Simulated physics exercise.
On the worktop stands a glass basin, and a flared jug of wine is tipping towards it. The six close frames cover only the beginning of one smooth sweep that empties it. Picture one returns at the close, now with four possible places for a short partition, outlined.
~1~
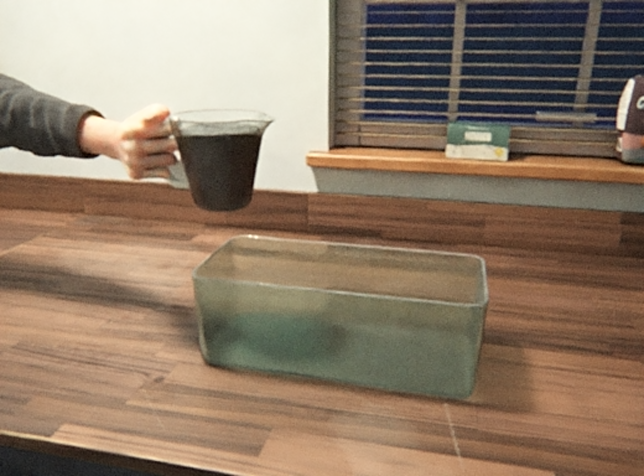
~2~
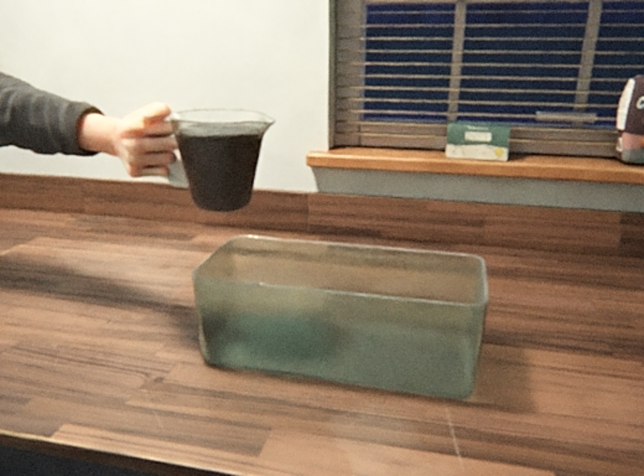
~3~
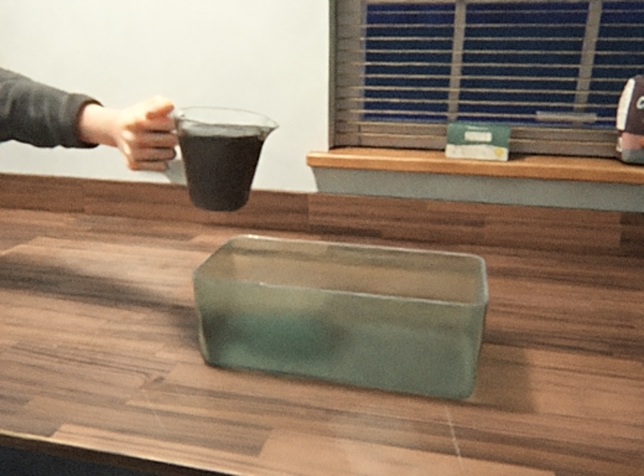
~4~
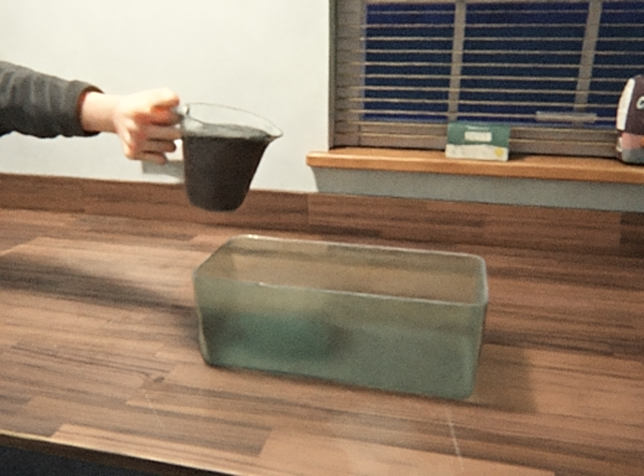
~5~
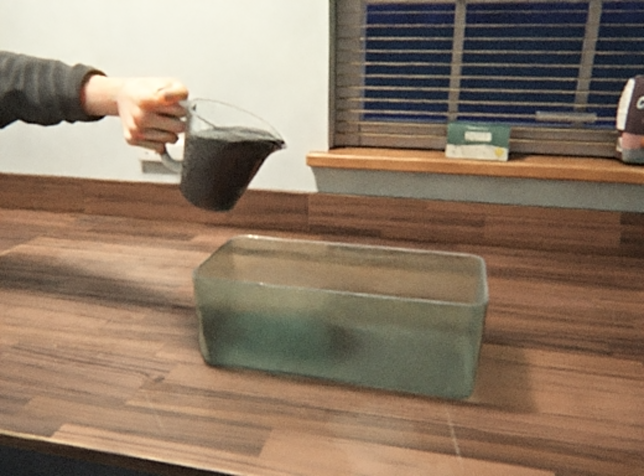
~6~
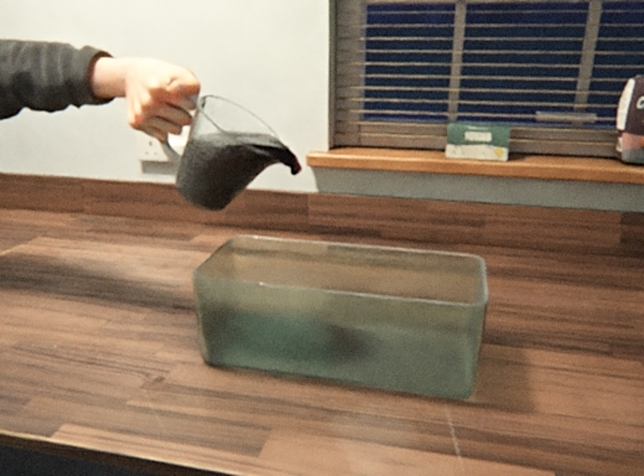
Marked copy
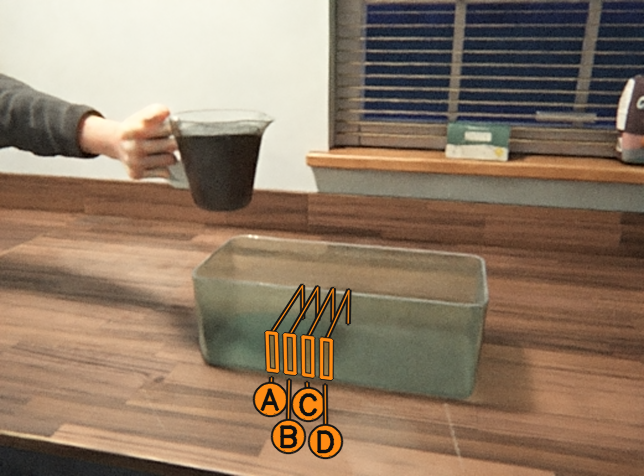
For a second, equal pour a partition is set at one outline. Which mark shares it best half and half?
The answer is place C.
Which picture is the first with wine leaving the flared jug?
Picture 6.
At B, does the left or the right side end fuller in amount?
The right one.
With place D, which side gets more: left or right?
The left side.
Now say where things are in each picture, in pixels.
In the first picture, upright, lip at (273, 120); basin from (203, 358) to (475, 395); nothing has left yet.
In the second picture, upright, lip at (274, 122); nothing has left yet.
In the third picture, tipped about 6°, lip at (277, 127); nothing has left yet.
In the fourth picture, tipped about 13°, lip at (281, 135); nothing has left yet.
In the fifth picture, tipped about 23°, lip at (285, 147); nothing has left yet.
In the sixth picture, tipped about 34°, lip at (287, 161); wine is over the lip, down to (297, 171).
In orange, A at (271, 377); B at (289, 380); C at (306, 382); D at (325, 385).
If A is chosen, about 4 % ends left of the wall and 96 % right of it.
If B is chosen, about 20 % ends left of the wall and 79 % right of it.
If C is chosen, about 48 % ends left of the wall and 51 % right of it.
If D is chosen, about 80 % ends left of the wall and 18 % right of it.
